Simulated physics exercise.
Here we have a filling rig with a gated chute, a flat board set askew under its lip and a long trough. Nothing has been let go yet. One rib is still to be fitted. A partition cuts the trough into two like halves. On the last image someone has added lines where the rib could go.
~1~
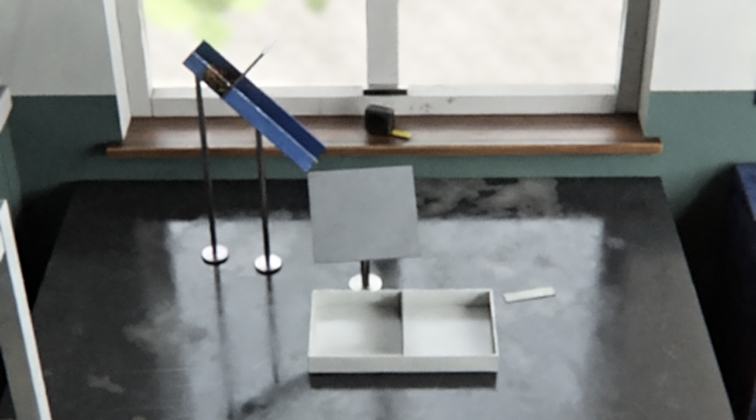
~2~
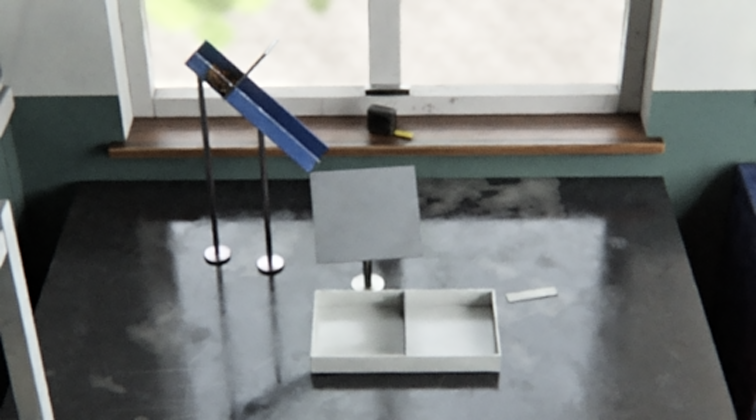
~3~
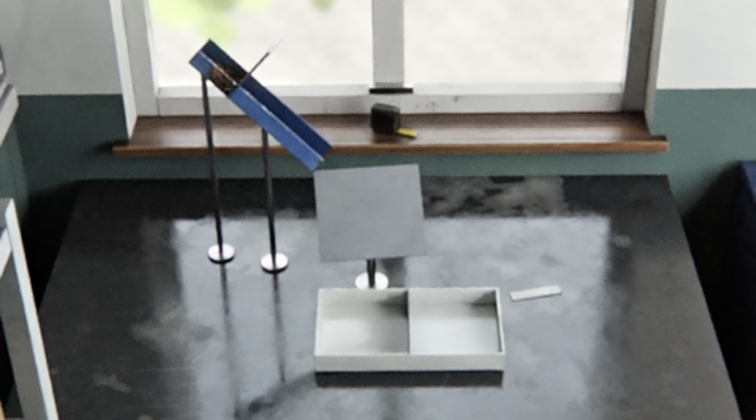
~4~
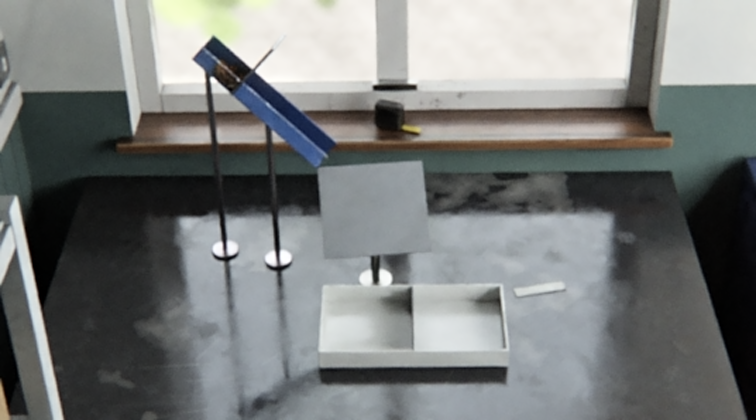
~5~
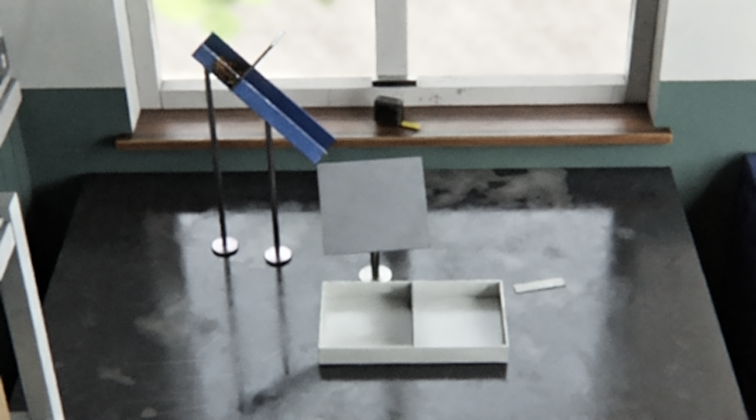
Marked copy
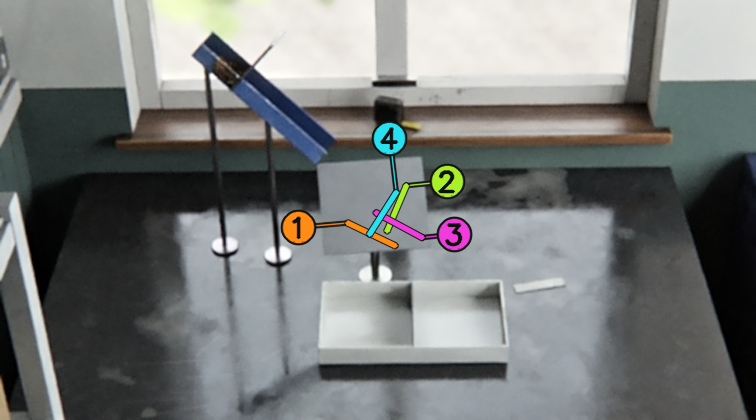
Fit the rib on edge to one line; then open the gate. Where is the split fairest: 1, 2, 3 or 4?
The best line is 3.
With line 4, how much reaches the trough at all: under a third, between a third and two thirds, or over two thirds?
Line 4 gives over two thirds.
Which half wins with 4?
Left.
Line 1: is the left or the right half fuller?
Right.
On the marked copy, line 1 from (347, 222) to (395, 245); line 2 from (406, 185) to (387, 230); line 3 from (376, 212) to (422, 237); line 4 from (396, 192) to (369, 234).
For line 1, of what is caught, a stray few in the left half, nearly all in the right.
For line 2, of what is caught, nearly all in the left half, a stray few in the right.
For line 3, of what is caught, about half in the left half, about half in the right.
For line 4, of what is caught, nearly all in the left half, a stray few in the right.
